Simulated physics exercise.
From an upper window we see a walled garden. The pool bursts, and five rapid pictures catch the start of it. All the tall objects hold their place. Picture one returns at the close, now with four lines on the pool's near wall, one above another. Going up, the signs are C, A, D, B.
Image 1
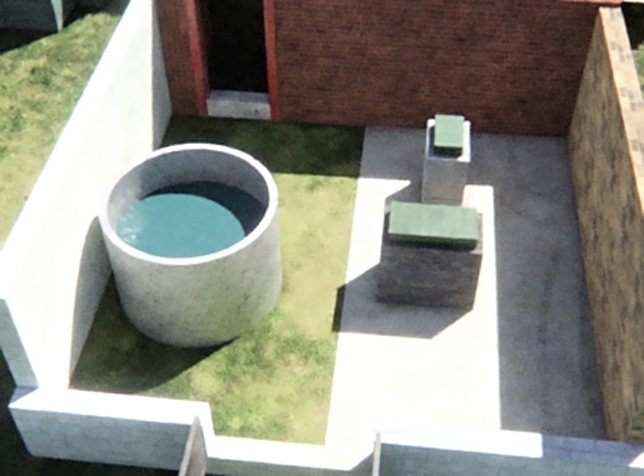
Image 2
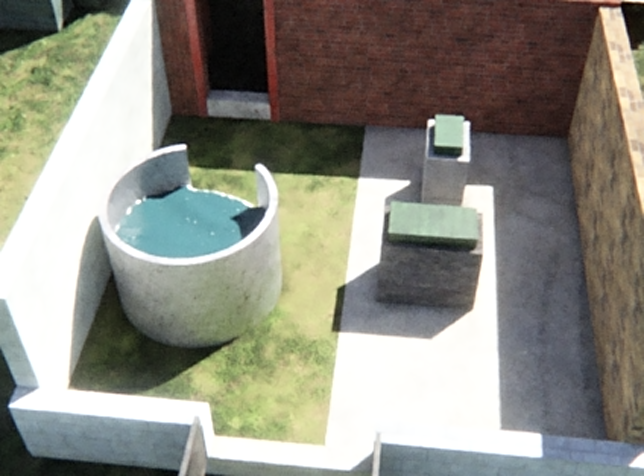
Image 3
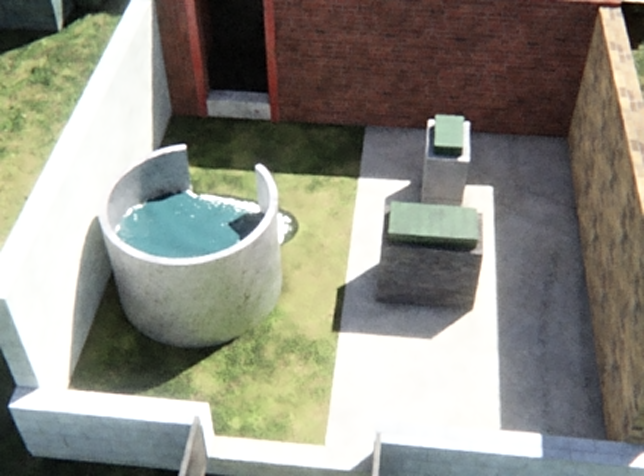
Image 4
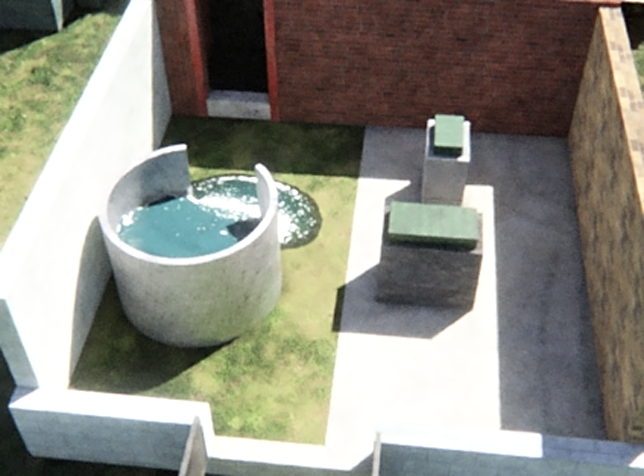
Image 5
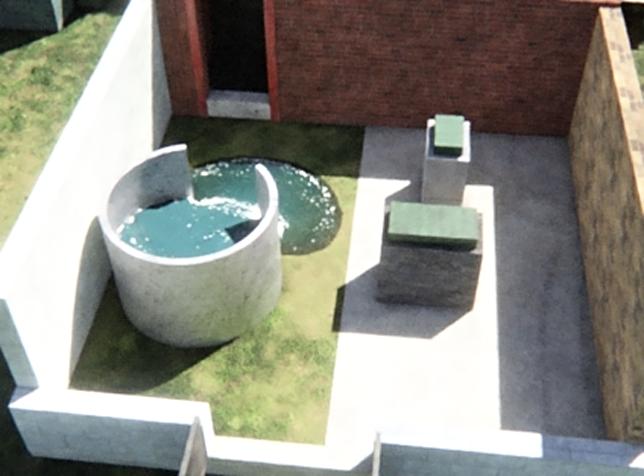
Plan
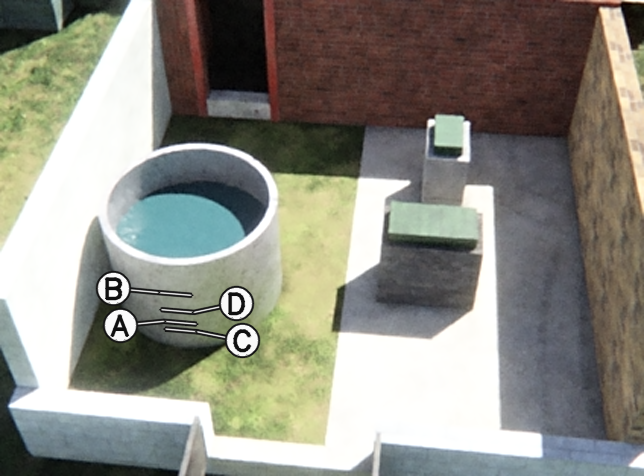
In a walled garden seen from above, part of the round pool's far rim opened up, and the water poured out through the gap and spread rightward across the grass behind it.
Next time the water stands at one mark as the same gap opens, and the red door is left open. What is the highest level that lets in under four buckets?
B.
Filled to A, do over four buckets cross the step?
No.
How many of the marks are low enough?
All of the four.
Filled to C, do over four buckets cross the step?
No, that is safe.
On the marked copy, A at (179, 322); B at (174, 293); C at (181, 330); D at (177, 311); from the bottom up C, A, D, B.
With A, nothing gets over.
With B, a bucket or two gets in.
With C, nothing gets over.
With D, nothing gets over.
